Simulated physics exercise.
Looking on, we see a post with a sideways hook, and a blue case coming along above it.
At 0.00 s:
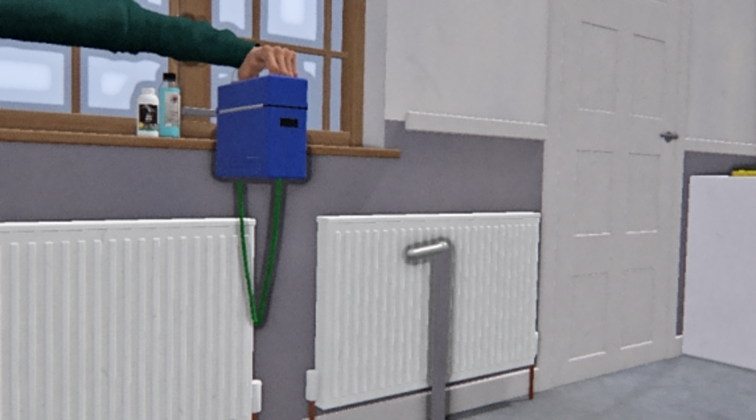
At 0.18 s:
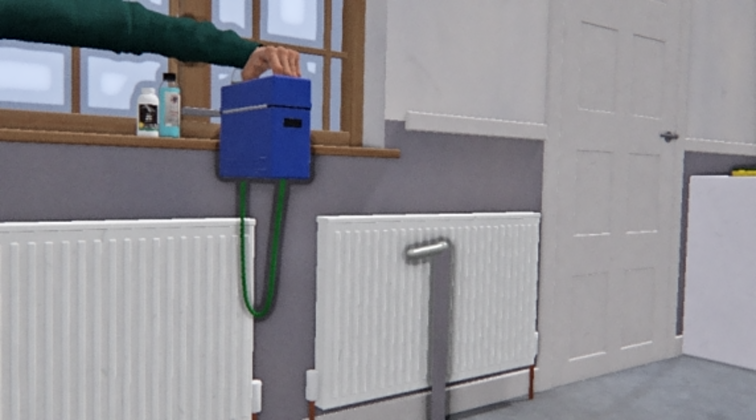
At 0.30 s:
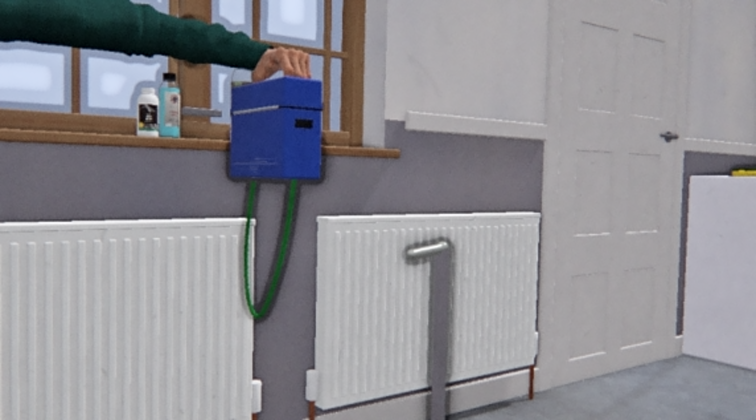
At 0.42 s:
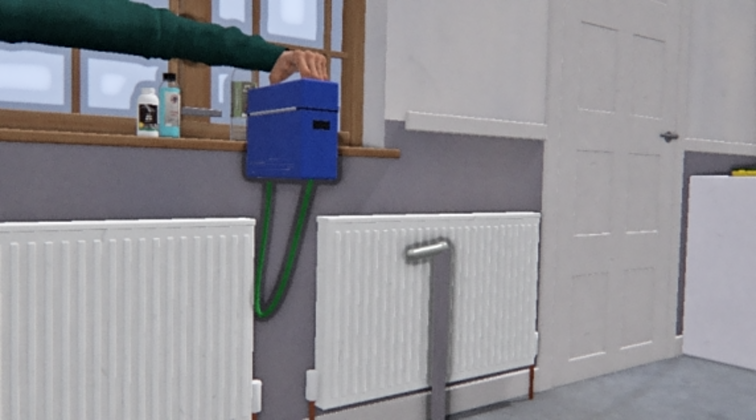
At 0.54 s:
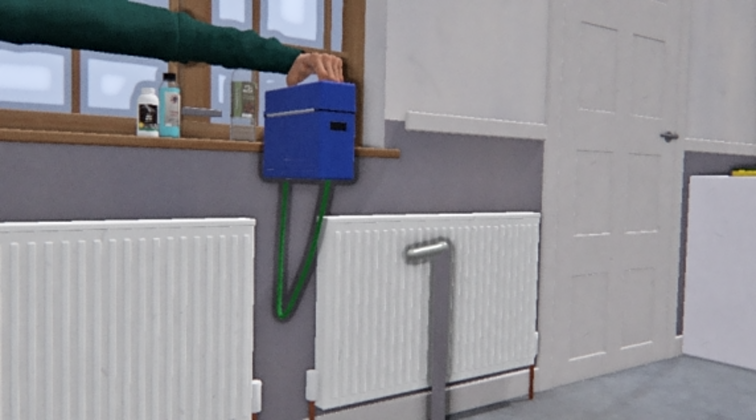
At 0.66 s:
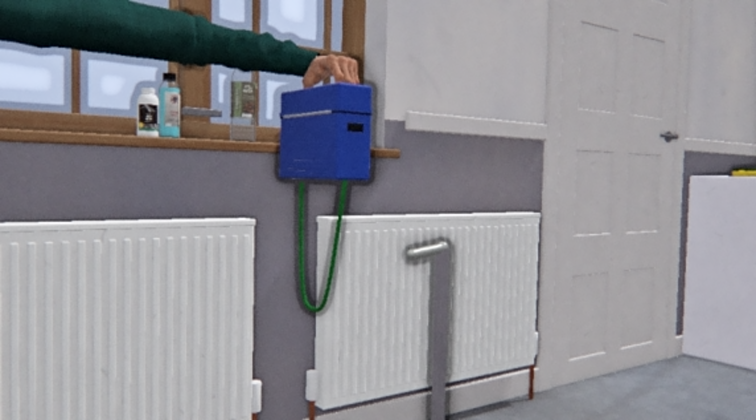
Room with white radiators and a windowsill, a green-sleeved arm carrying a blue case rightward, its green strap loop swaying beneath.
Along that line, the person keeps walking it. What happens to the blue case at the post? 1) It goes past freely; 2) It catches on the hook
Option 2: It catches on the hook.
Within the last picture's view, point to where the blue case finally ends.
In the last view, the middle of it rests at (506, 146).
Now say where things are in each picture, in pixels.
In the first frame, blue case (259, 130); hook tip (412, 255).
In the second frame, blue case (263, 131); bottom of the loop (256, 315).
In the third frame, blue case (274, 131).
In the fourth frame, blue case (290, 132); bottom of the loop (261, 314).
In the fifth frame, blue case (307, 133).
In the sixth frame, blue case (323, 135); bottom of the loop (313, 309); hook tip (412, 255); hook points towards it, loop hangs below the hook.
After 1.18 s, case nearing the post near (388, 139).
After 1.82 s, case over the post near (457, 143).
In the end, case past the post near (506, 146); loop tight round the post, hand stopped. The blue case gets caught.
